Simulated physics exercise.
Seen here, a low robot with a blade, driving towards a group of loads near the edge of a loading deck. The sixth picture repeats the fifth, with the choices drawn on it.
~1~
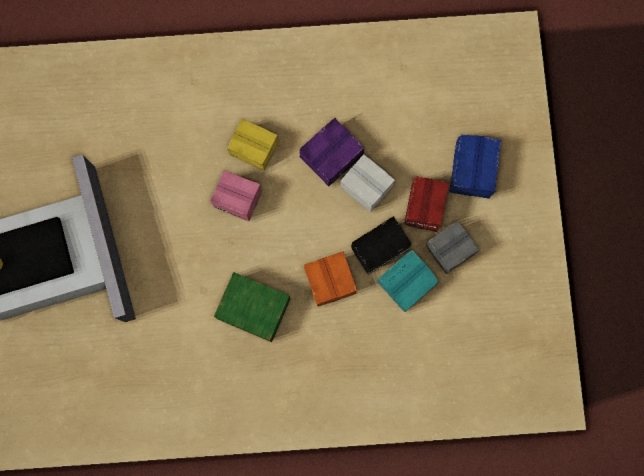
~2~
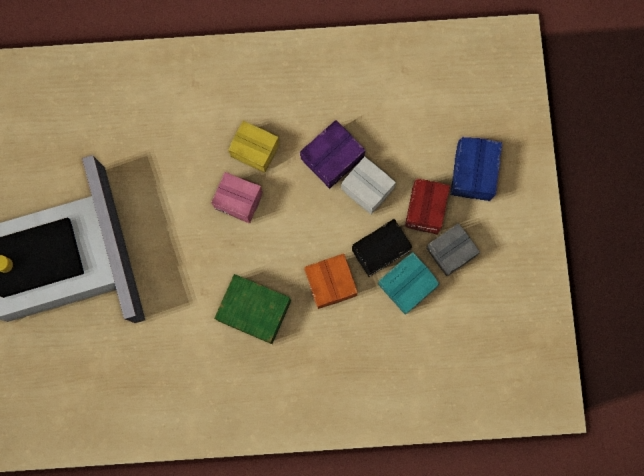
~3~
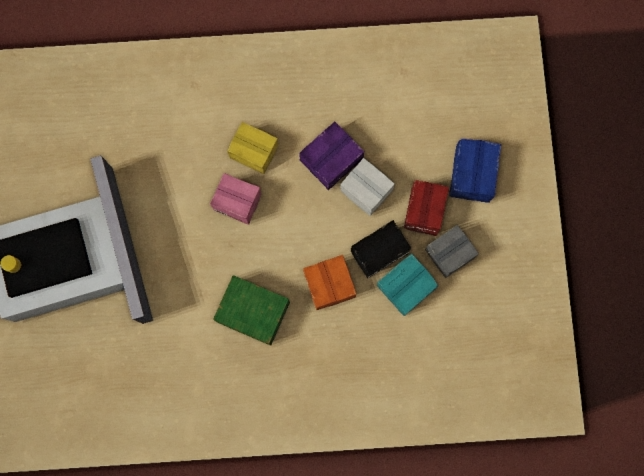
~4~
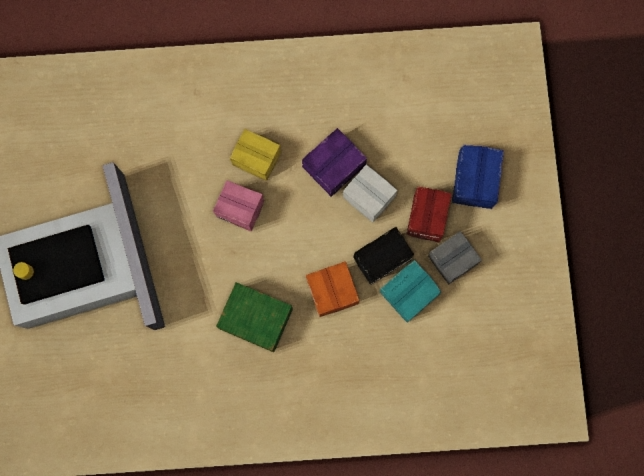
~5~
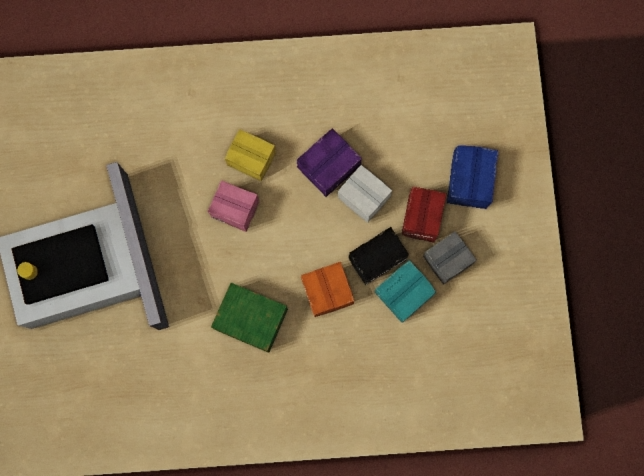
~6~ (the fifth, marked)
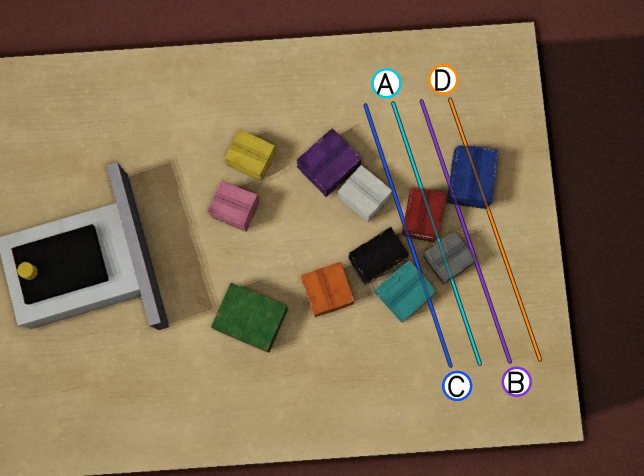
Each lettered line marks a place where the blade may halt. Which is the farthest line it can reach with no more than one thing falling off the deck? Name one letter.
B.
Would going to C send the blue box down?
No.
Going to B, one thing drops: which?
The blue box.
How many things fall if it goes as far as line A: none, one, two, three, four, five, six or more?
By then, none.
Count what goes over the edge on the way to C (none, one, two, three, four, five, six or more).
In all, none.
On the copy, A at (435, 230); B at (465, 228); C at (407, 232); D at (494, 226).
On B. First, robot (186, 254); green crate (313, 326); orange box (350, 288).
Then, robot (306, 245); blue box (490, 172); grey parcel (462, 255).
Finally, robot (401, 239); blue box over the edge; red box (546, 176); one fallen.
By contrast, A is within the limit but short; C is within the limit but short; D drops two.
